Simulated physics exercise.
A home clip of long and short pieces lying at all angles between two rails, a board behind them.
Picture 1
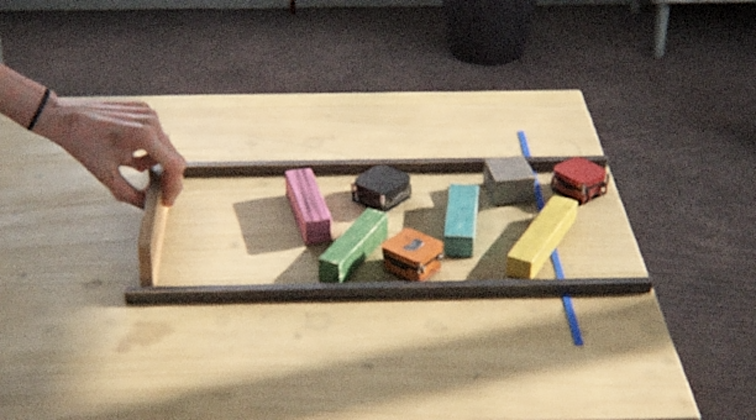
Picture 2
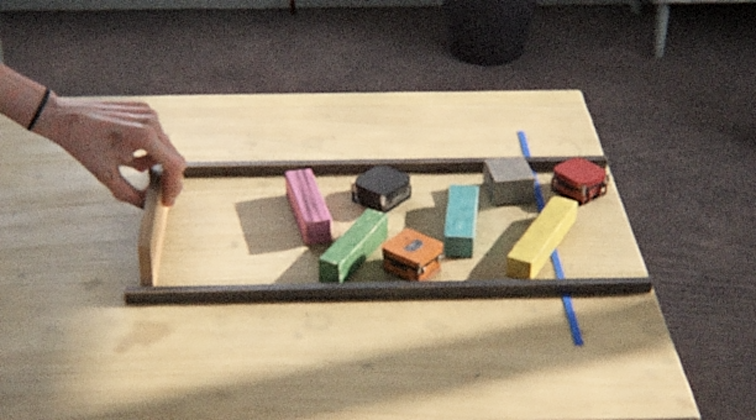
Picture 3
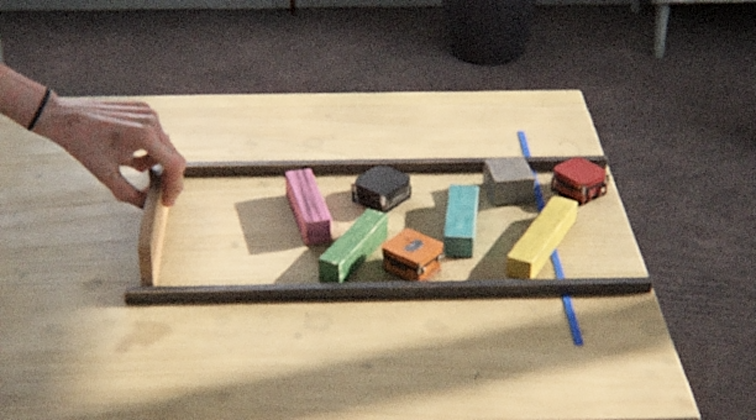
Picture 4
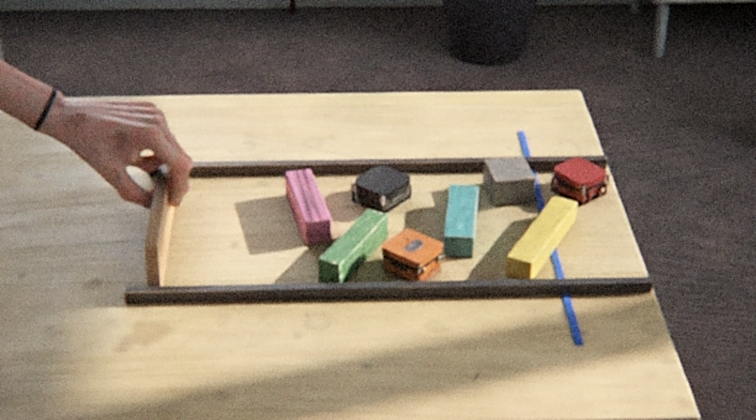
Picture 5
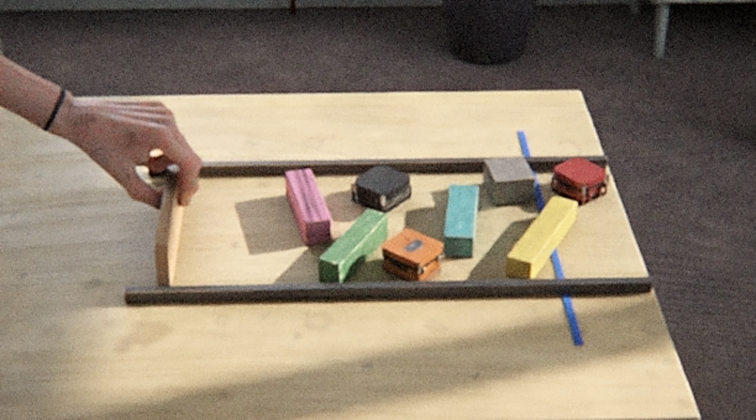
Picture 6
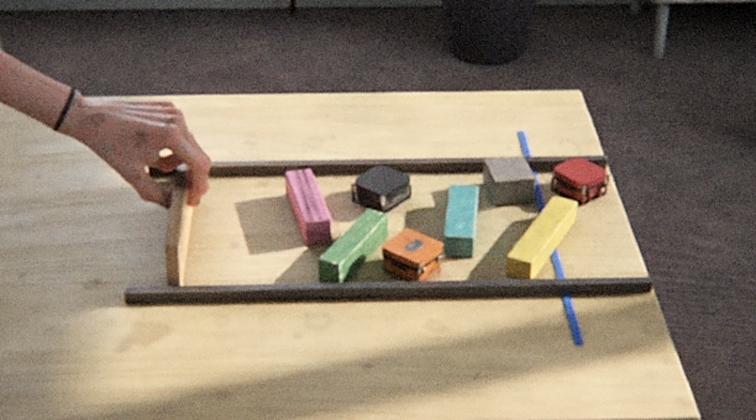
The clip shows colored bars, small cases and a grey block lying between two dark rails on a wooden table; a hand holds a wooden board at the left, then slides it slightly right while the pieces stay still.
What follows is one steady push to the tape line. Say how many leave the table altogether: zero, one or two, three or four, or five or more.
Here the number that fall off is three or four.
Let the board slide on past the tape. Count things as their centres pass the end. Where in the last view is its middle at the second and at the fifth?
At (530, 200) for the second, at (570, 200) for the fifth.
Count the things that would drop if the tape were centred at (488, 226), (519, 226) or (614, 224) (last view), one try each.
Try by try, 0, 1 and 7.
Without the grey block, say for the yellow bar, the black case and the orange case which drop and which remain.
The yellow bar drops off; the black case stays on; the orange case stays on.
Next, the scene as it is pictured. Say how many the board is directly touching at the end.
That makes 2.
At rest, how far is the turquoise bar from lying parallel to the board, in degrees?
Roughly 5° out of line.
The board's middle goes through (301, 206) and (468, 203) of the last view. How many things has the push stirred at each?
First 1, then 8.
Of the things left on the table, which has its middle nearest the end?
It is the turquoise bar.
Early on, none off yet; red case at rest near (580, 182); yellow bar at rest near (543, 237); grey block at rest near (509, 180).
Finally, the number that fall off is three or four; lost, grey block, yellow bar and red case.
